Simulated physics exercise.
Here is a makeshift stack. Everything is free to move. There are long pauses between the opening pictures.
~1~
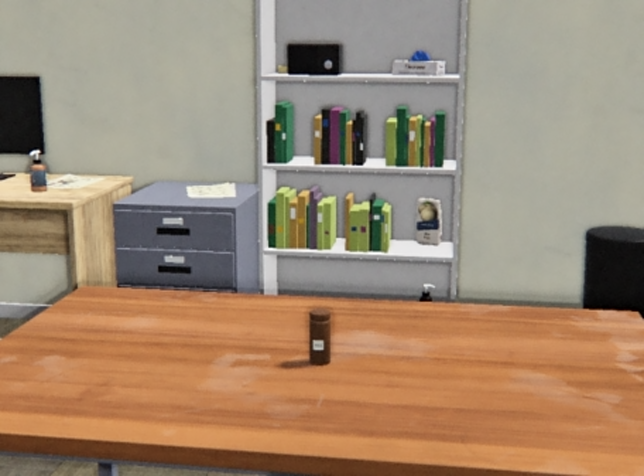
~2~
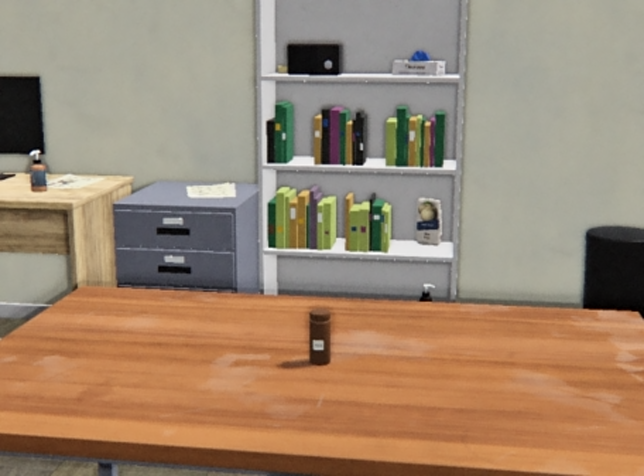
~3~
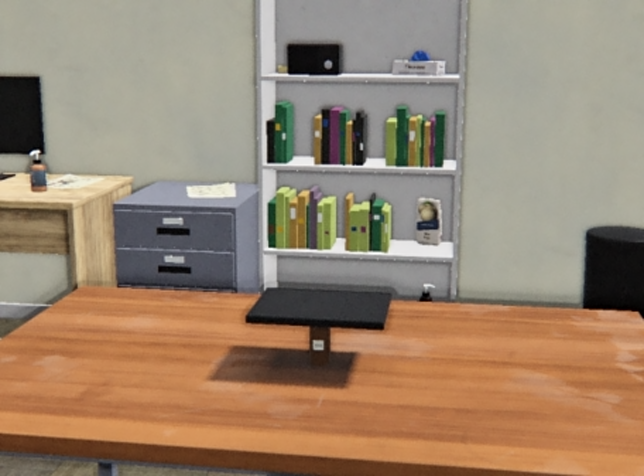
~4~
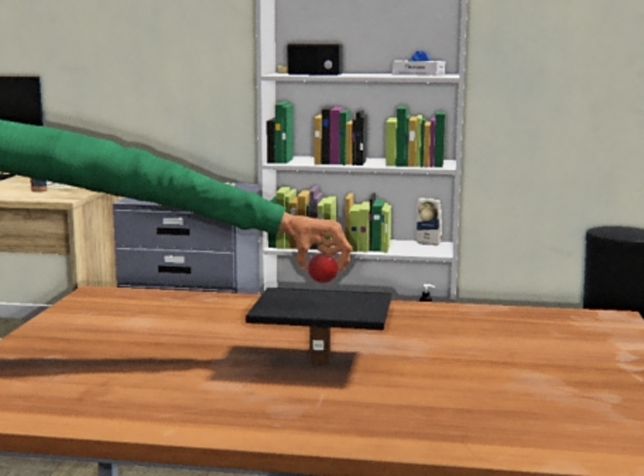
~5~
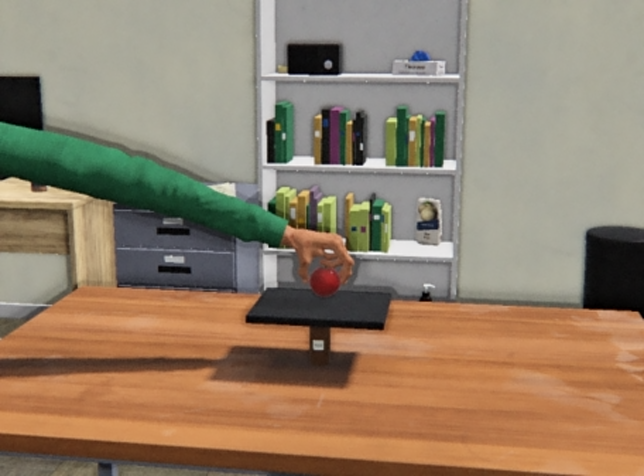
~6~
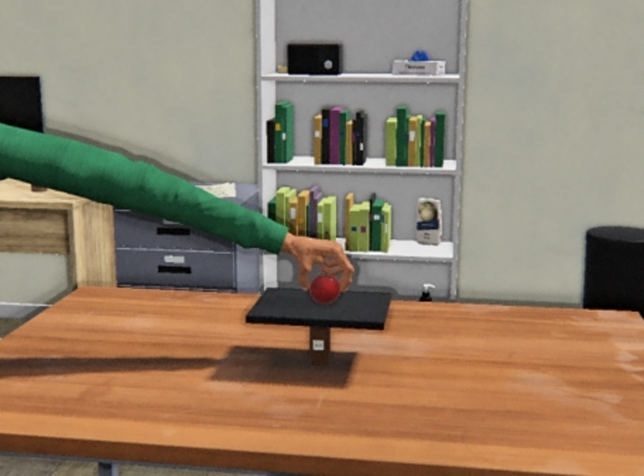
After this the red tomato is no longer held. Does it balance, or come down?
It keeps its balance.
Then, 0.20 s after the last picture, nothing has stirred.
Then, 0.40 s after the last picture, red tomato resting near (325, 289).
At rest, all 3 in place. Seen from the same camera at the end, red tomato near (325, 289). The stack holds.
